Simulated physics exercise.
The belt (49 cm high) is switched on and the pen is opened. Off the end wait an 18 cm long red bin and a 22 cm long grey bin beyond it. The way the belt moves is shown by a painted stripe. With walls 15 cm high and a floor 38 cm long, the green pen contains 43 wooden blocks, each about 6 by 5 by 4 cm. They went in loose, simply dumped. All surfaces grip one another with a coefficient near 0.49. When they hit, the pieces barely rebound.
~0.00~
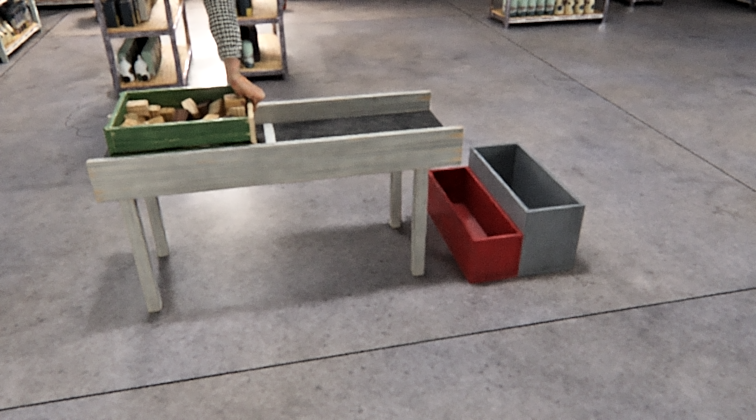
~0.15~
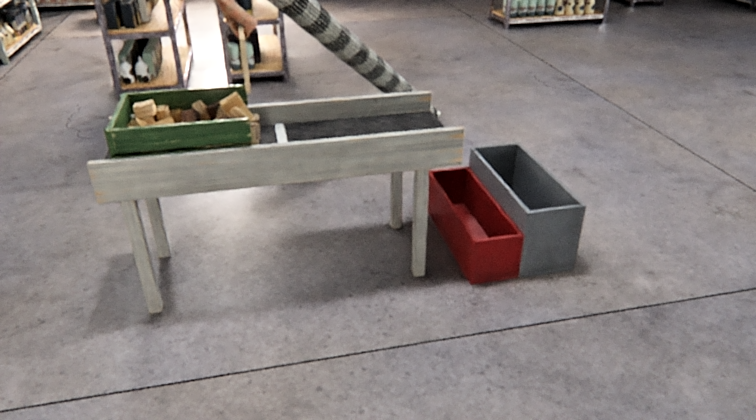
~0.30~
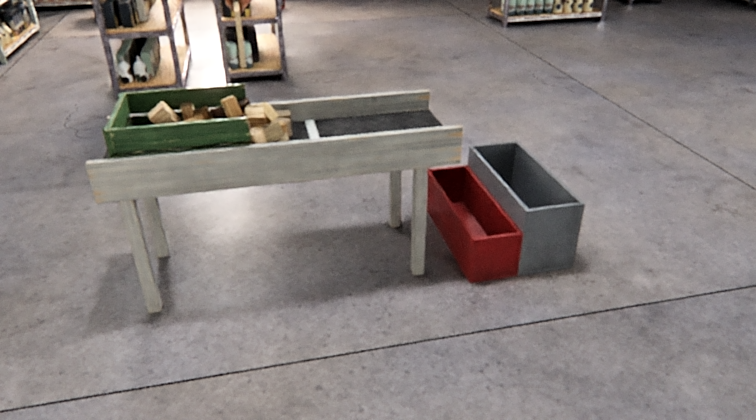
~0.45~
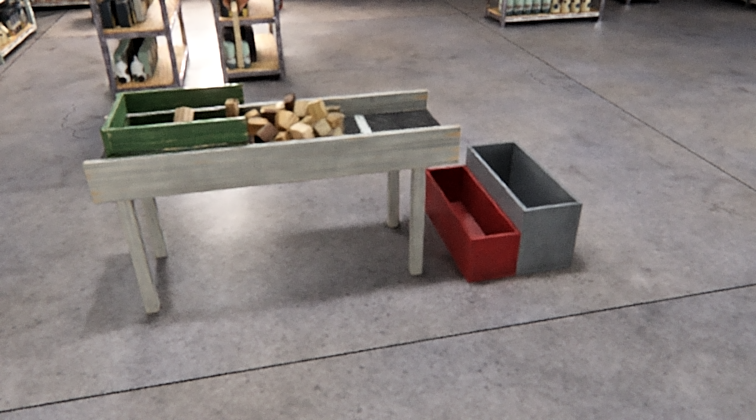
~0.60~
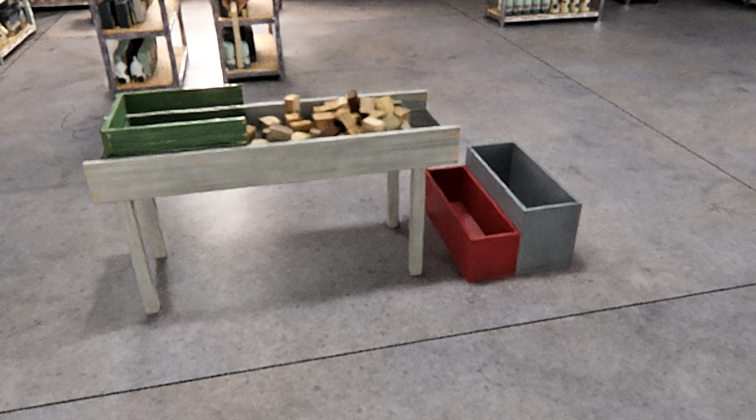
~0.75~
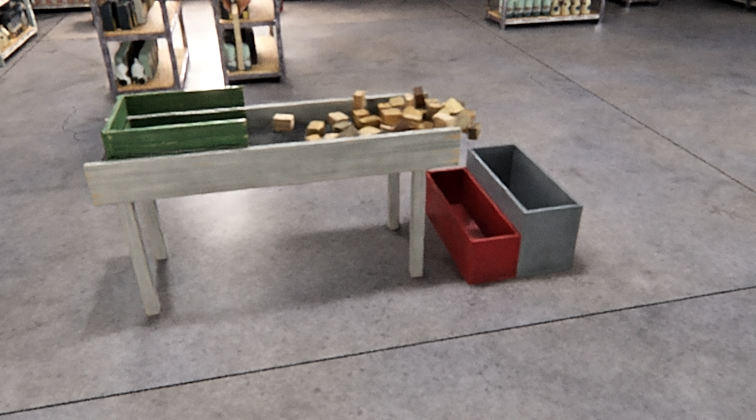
To begin with, a hand rests at the end of a green box of wooden blocks on a long table, with red and grey bins to the right. The hand lifts the box's end panel and withdraws, and the blocks ride rightward on the dark belt, leaving the box empty and bunching near the table's right end.
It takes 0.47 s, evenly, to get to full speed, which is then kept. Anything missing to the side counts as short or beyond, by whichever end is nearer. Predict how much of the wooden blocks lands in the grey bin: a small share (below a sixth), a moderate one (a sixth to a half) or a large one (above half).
A large share.
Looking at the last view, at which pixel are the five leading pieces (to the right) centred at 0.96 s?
Their mean place is roughly (532, 181) in the last picture.
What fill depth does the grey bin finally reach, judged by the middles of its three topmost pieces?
It reaches close to 12 cm.
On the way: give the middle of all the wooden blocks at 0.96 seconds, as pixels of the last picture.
At roughly (495, 131).
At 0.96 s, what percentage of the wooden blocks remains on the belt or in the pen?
Roughly 15 per cent.
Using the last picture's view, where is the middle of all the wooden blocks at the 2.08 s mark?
Near (519, 220).
After 0.96 s, 9 in the grey bin, 7 on the belt and 27 in the air.
After 1.23 s, 39 in the grey bin and 4 in the air.
After 1.60 s, 42 in the grey bin and 1 on the ground beyond the grey bin.
Outcome (at 2.08 s), 42 in the grey bin and 1 on the ground beyond the grey bin. Asked share, 42 of 43, 98 per cent.
